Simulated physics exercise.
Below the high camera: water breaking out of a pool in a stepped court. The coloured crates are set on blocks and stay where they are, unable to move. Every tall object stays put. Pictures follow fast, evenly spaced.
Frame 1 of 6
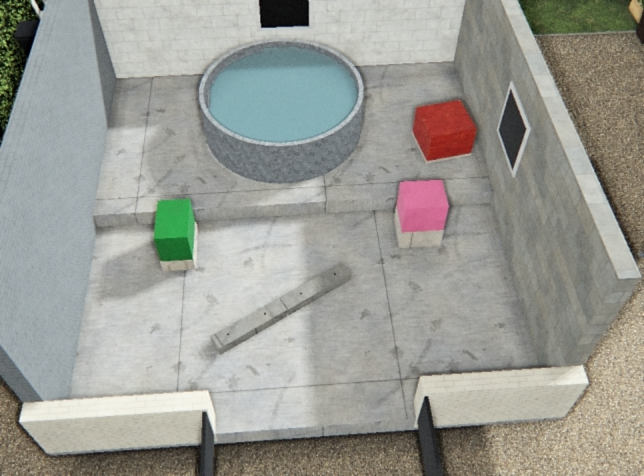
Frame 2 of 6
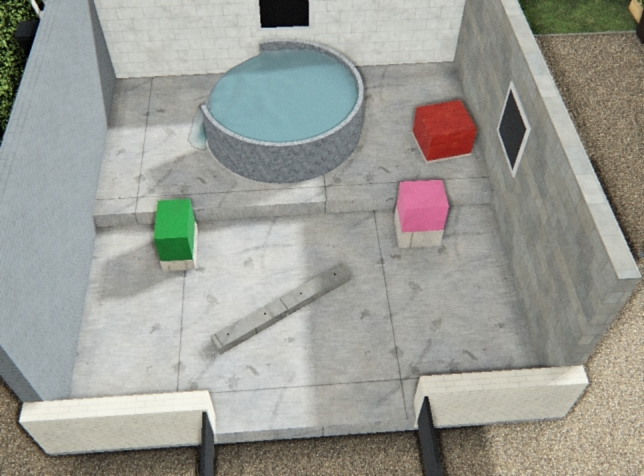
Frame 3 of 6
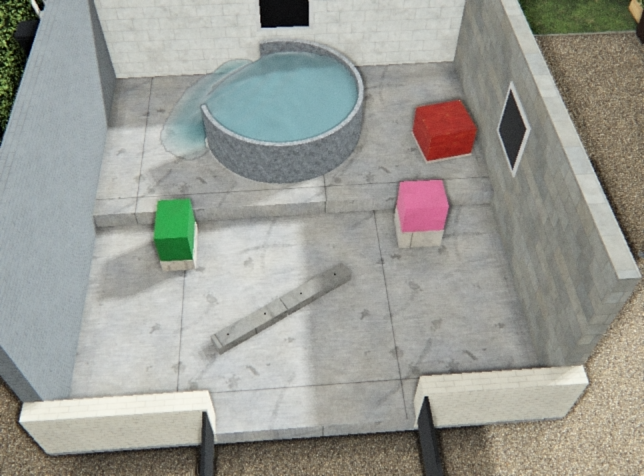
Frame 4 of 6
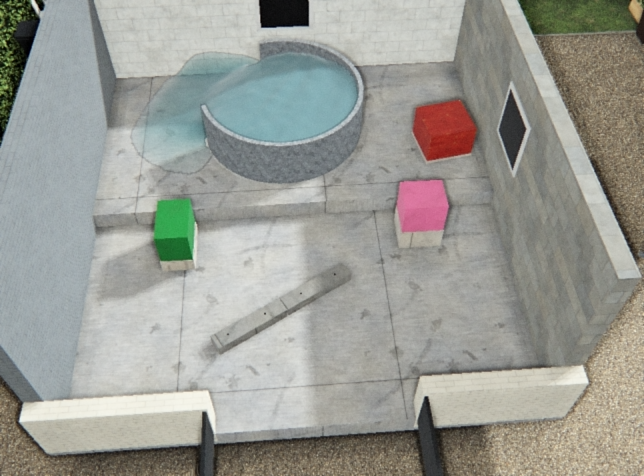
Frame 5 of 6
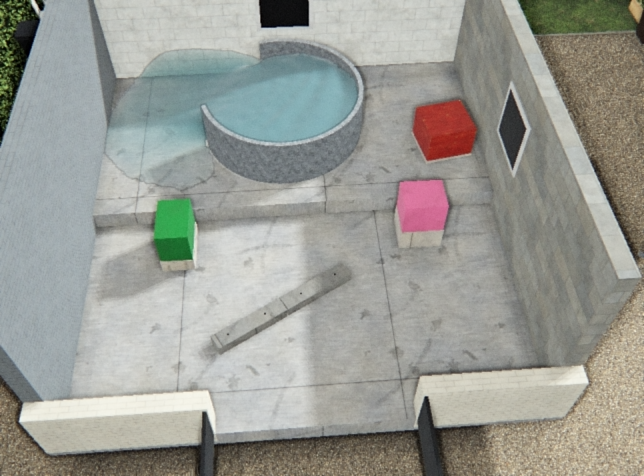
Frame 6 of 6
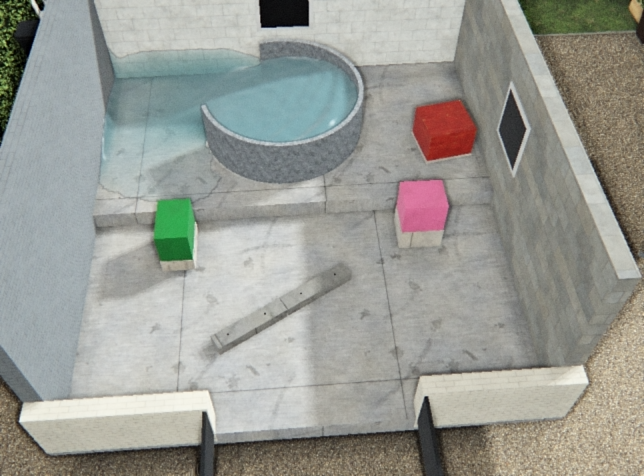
Water poured out of the round grey pool through a gap on its left side and spread across the upper step to the left wall, while the coloured blocks stayed still.
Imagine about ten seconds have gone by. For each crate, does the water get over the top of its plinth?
The pink crate will avoid the water; the green crate will meet the water; the red crate will meet the water.
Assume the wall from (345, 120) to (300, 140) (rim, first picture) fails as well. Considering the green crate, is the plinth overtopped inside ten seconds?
Green: Not reached.
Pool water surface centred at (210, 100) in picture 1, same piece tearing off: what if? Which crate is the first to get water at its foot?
I'd say the crate marked green is first.
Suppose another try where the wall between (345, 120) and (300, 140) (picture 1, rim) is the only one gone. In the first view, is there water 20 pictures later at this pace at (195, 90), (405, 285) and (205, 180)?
In order: Spared, swamped, spared.
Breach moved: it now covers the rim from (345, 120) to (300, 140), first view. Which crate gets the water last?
My pick is the crate marked green.
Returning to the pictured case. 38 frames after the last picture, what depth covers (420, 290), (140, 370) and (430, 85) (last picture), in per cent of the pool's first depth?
The depths come to near 6, 30 and 8 per cent respectively.
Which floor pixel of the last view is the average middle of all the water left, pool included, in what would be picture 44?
I'd place it roughly at (250, 219).
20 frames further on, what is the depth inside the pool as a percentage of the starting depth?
Close to 30 in a hundred.
A moment on, water covers 15 % of the floor; the pink crate not reached, the green crate water round its plinth, the red crate not reached.
Next, water covers 30 % of the floor; the pink crate not reached, the green crate water round its plinth, the red crate not reached.
Then, water covers 60 % of the floor; the pink crate water round its plinth, the green crate water round its plinth, the red crate water round its plinth.
Later, water covers 90 % of the floor; the pink crate water round its plinth, the green crate water round its plinth, the red crate water round its plinth.
In the end, water covers 90 % of the floor; the pink crate stayed above the water, the green crate was topped, the red crate was topped.
